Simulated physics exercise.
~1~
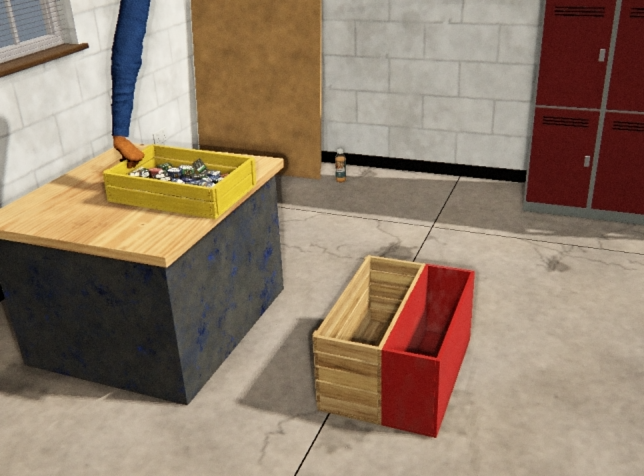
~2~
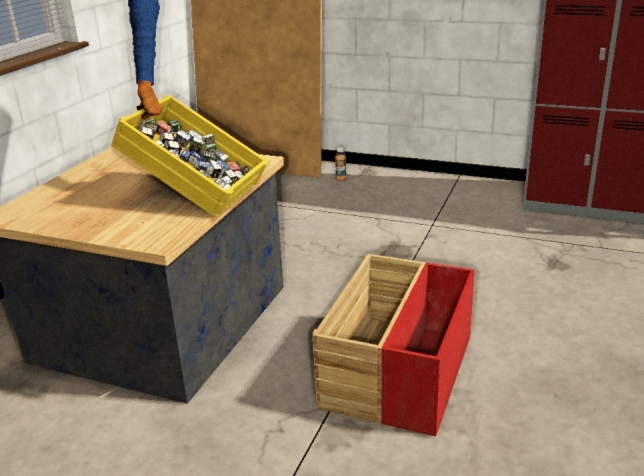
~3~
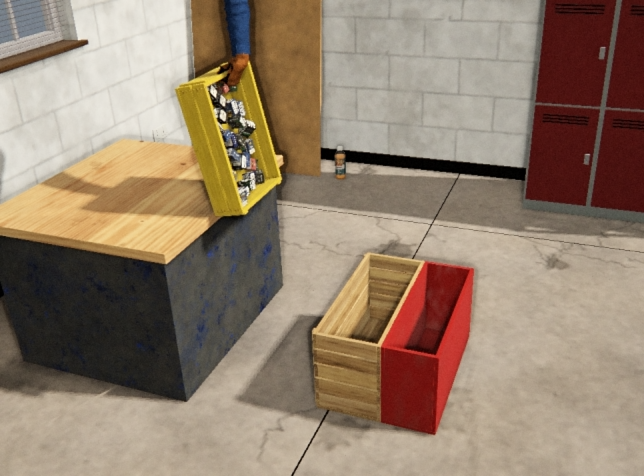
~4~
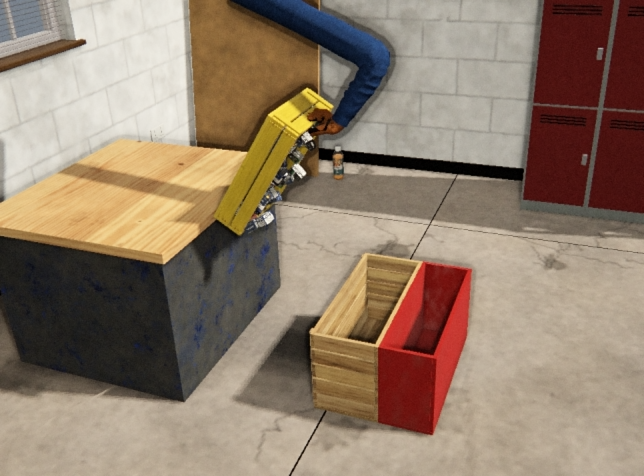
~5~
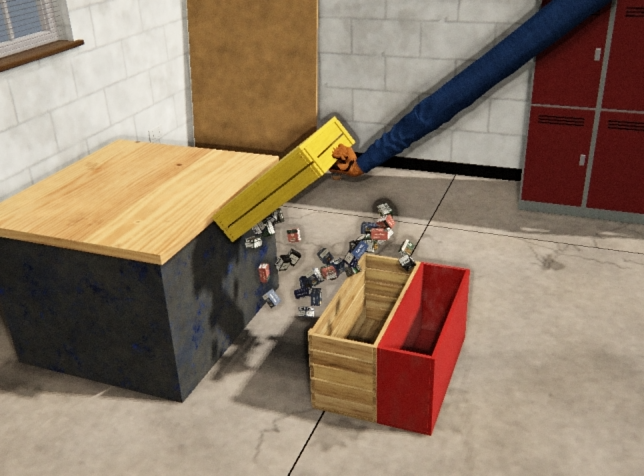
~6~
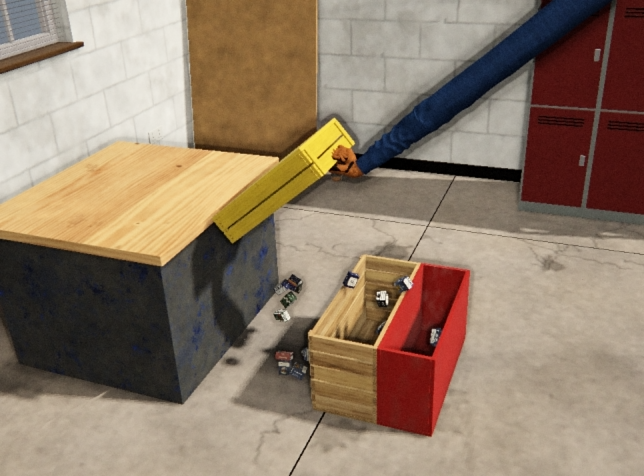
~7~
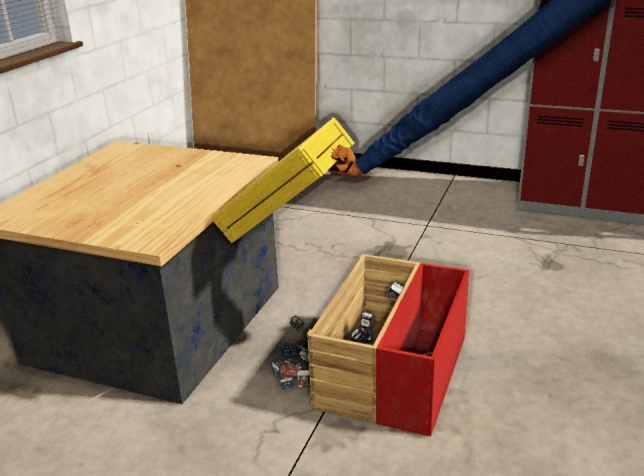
Blue-sleeved arm tipping a yellow box of small cartons off a bench, spilling them into a wooden tote, red trough and floor.
